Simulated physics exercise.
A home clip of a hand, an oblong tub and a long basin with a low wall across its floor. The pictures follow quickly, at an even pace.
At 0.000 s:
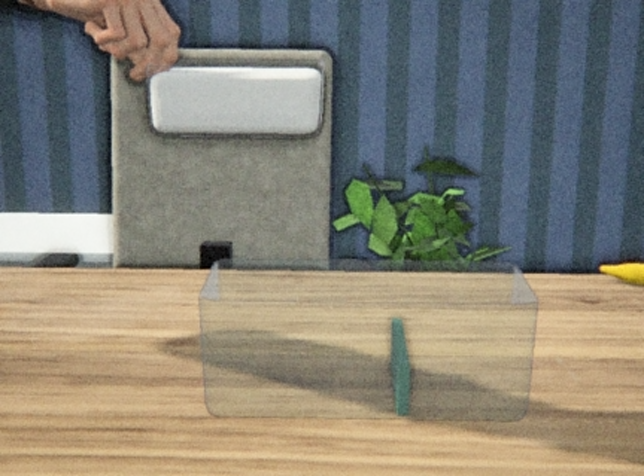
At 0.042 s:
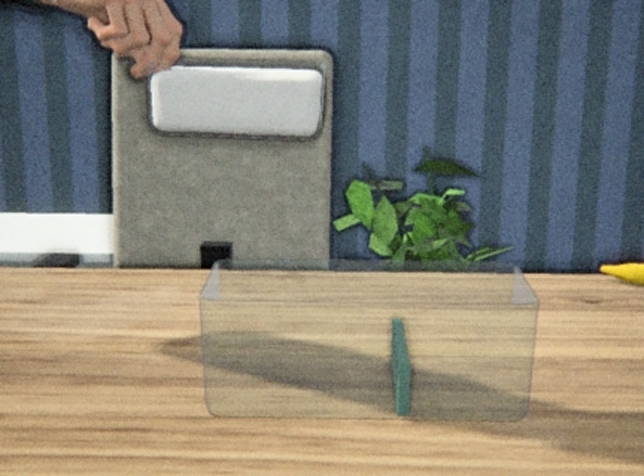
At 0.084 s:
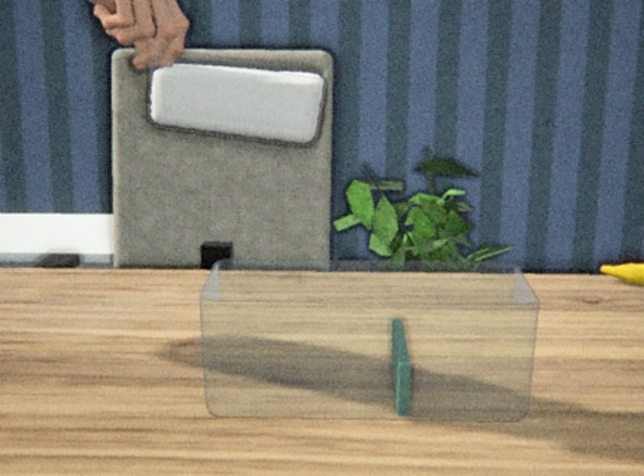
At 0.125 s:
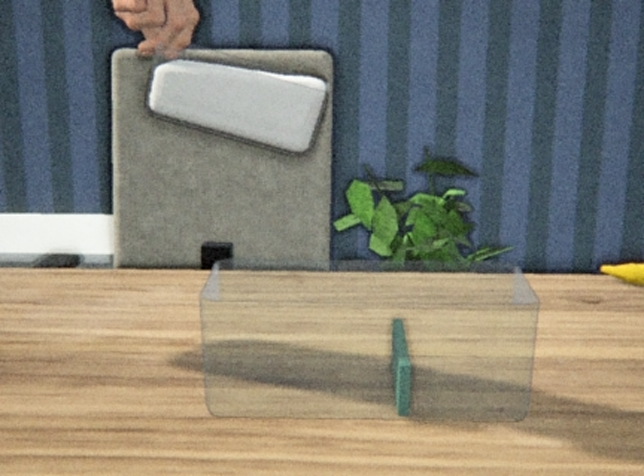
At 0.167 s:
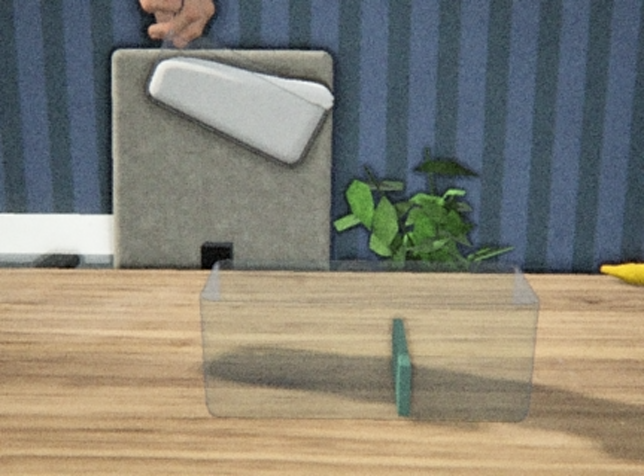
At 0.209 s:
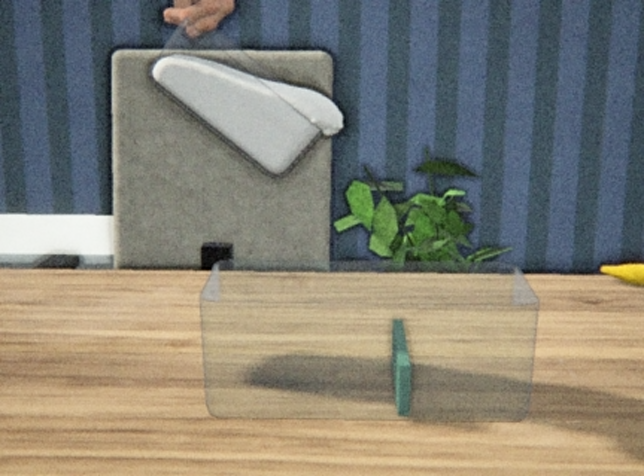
In this clip, a hand above a clear basin with a low green wall across its floor moves right as an oblong tub tilts, its right end lowering steadily, and the whitish contents slide over that end.
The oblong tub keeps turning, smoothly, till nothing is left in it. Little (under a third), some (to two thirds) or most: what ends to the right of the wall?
In the end less than a third is right of the wall.
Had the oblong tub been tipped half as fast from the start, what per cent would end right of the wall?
About 50 per cent.
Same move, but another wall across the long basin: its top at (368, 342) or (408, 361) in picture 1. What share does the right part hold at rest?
Near 50 % and 25 %.
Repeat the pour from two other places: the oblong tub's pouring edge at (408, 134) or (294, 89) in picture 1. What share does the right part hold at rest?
About 70 and 10 per cent.
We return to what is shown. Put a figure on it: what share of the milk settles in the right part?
Close to 15 per cent.
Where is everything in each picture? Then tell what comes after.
The first picture shows tilt 0°; pouring edge (322, 66); surface from (158, 73) to (321, 75); the long basin's rim runs from (208, 280) to (526, 284); the wall's top is at (400, 341).
The second picture shows tilt 2°; pouring edge (323, 69); surface from (159, 71) to (321, 76).
The third picture shows tilt 7°; pouring edge (325, 77); surface from (161, 69) to (323, 79).
The fourth picture shows tilt 15°; pouring edge (327, 90); surface from (164, 66) to (327, 84).
The fifth picture shows tilt 26°; pouring edge (327, 106); surface from (164, 63) to (322, 96); 4 per cent is over the edge.
The sixth picture shows tilt 39°; pouring edge (322, 126); surface from (163, 59) to (298, 96); 11 per cent is over the edge.
A moment on, the oblong tub is tipped right over and 9 per cent is still to pour, 31 is left of the wall and 6 right of it.
Next, the oblong tub is tipped right over and 2 per cent is still to pour, 73 is left of the wall and 11 right of it.
Then the oblong tub is tipped right over and 0 per cent is still to pour, 67 is left of the wall and 12 right of it.
Later the oblong tub is tipped right over and 0 per cent is still to pour, 76 is left of the wall and 13 right of it.
Finally, 76 per cent lies left of the wall, 13 right of it and 11 outside.
